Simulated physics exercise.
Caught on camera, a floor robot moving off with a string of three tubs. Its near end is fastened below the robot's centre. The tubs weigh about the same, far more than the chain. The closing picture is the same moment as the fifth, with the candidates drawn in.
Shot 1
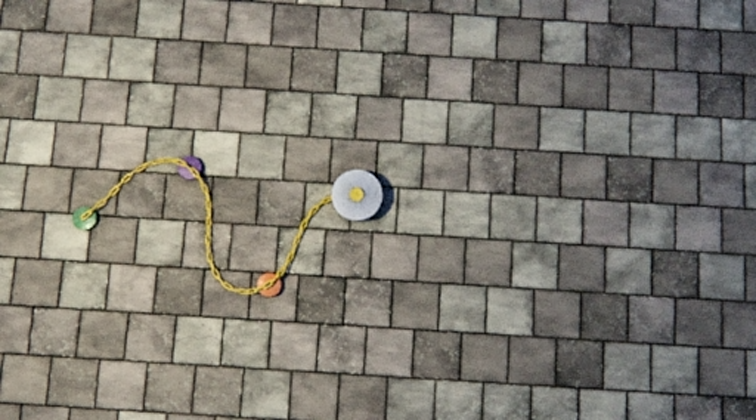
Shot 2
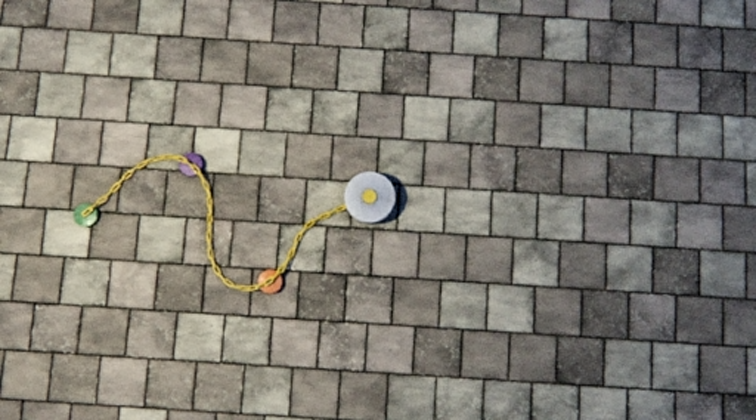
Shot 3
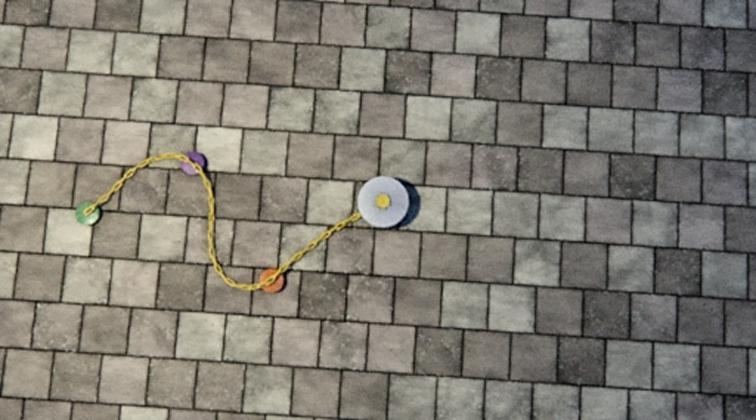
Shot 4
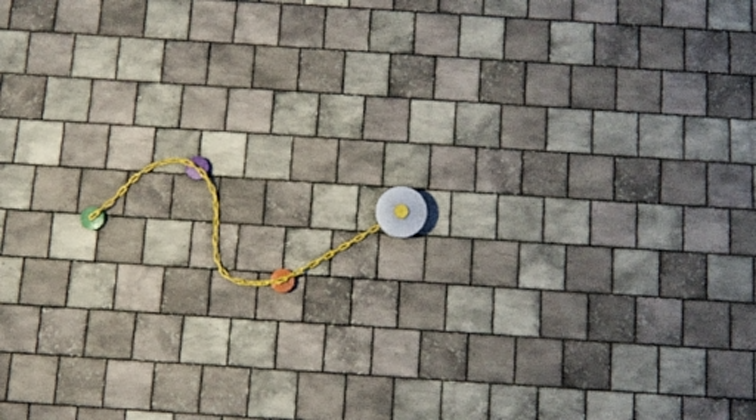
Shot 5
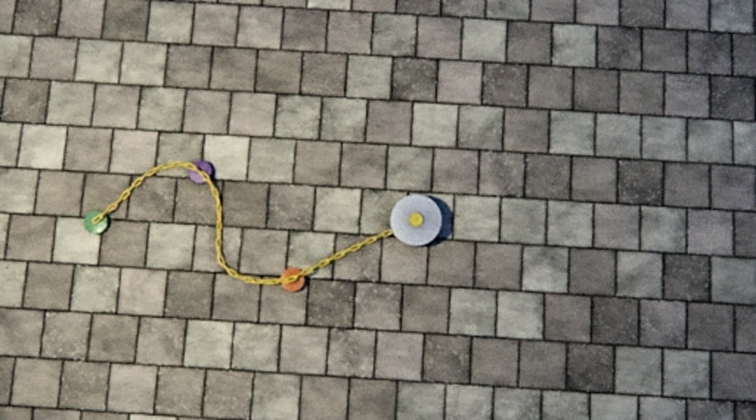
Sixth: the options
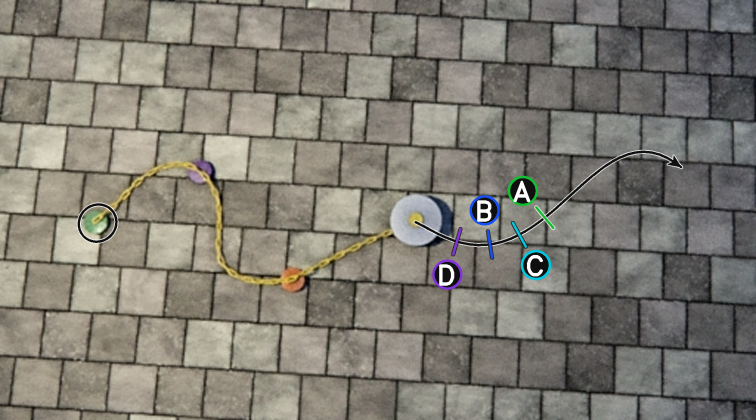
On grey paving, a pale round robot moving right and slightly down, straightening the yellow chain behind it and shifting the orange tub right.
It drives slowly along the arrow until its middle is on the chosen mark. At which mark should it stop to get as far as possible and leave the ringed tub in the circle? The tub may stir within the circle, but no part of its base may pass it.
Mark C.
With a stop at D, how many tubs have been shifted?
By then, one.
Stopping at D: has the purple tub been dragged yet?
By then, no.
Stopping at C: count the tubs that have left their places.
Two.
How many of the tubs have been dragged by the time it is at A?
By then, three.
On the marked copy, A at (545, 218); B at (490, 244); C at (519, 235); D at (457, 241); the ring at (98, 223); the route from (415, 222) via (557, 207) to (681, 167).
Following C. Soon after the start, robot (452, 239); green tub (96, 223); purple tub (201, 172); orange tub (318, 268).
Later, robot (489, 244); green tub (96, 223); purple tub (202, 173); orange tub (353, 256).
In the end, robot (521, 234); green tub (96, 222); purple tub (218, 183); orange tub (385, 233); the ringed tub at the far end is still in its ring.
As for the rest, A drags the last tub to (111, 219); B is safe but short; D is safe but short.
